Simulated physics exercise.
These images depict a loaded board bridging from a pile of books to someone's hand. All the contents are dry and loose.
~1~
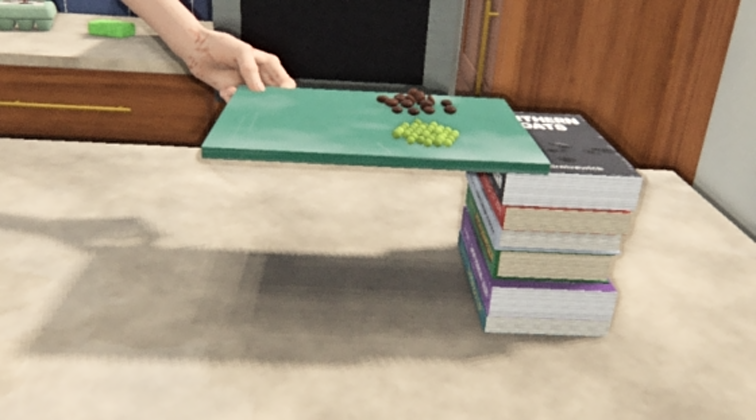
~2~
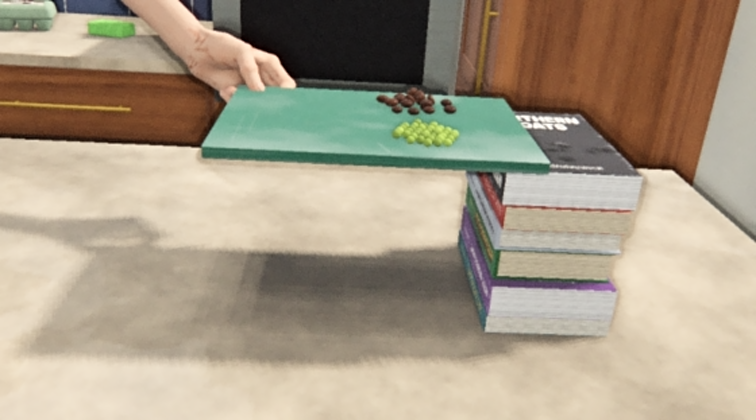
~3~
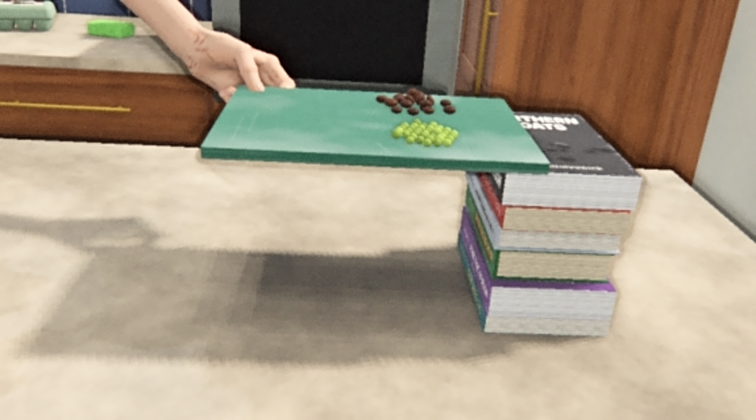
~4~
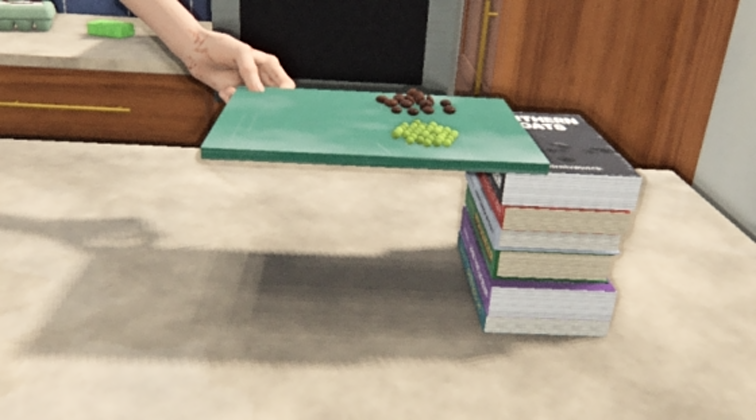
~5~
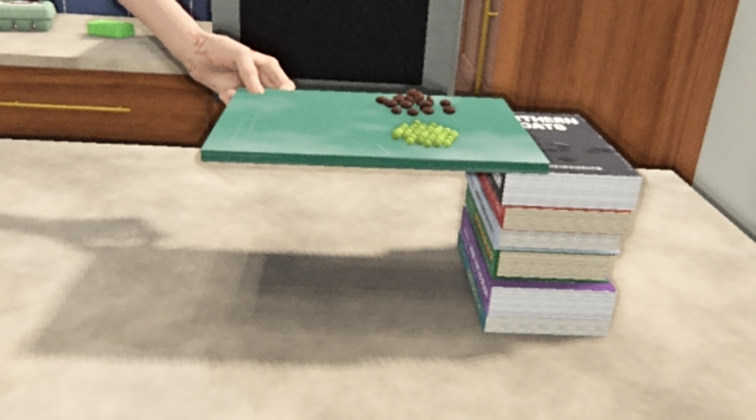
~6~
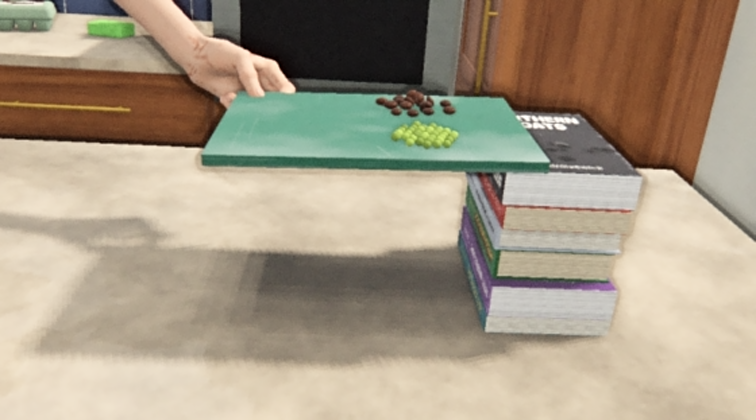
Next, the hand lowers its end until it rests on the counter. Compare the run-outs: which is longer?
Lab note: The near-side batch outruns the other.
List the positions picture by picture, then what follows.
Held end of the board near (214, 150), level; book pile near (545, 155), tall, over half the board's length; near batch near (426, 135), some dried peas; far batch near (421, 100), a few flat chocolate drops, in the first picture.
Held end of the board near (214, 149), level; far batch near (421, 100), in the second picture.
Held end of the board near (214, 150), level; near batch near (425, 135), in the third picture.
Held end of the board near (214, 150), level; far batch near (420, 100), in the fourth picture.
Held end of the board near (214, 153), level; near batch near (425, 135), in the fifth picture.
Held end of the board near (214, 157), down by 1°; book pile near (545, 154); near batch near (425, 136), not moving; far batch near (409, 102), not moving, in the sixth picture.
Then, 0.37 s on from there, board sloping at 12°; near batch the whole lot still on the board; far batch the whole lot still on the board.
Then, 0.85 s on from there, board sloping at 28°; near batch the bulk still on the board; far batch the whole lot still on the board.
Then, 1.36 s on from there, board resting at 40°; near batch mostly up to a board's length out; far batch mostly at the foot of the board.
In the end, board resting at 40°; near batch mostly up to a board's length out; far batch mostly less than half a board's length out; the near batch has gone farther.
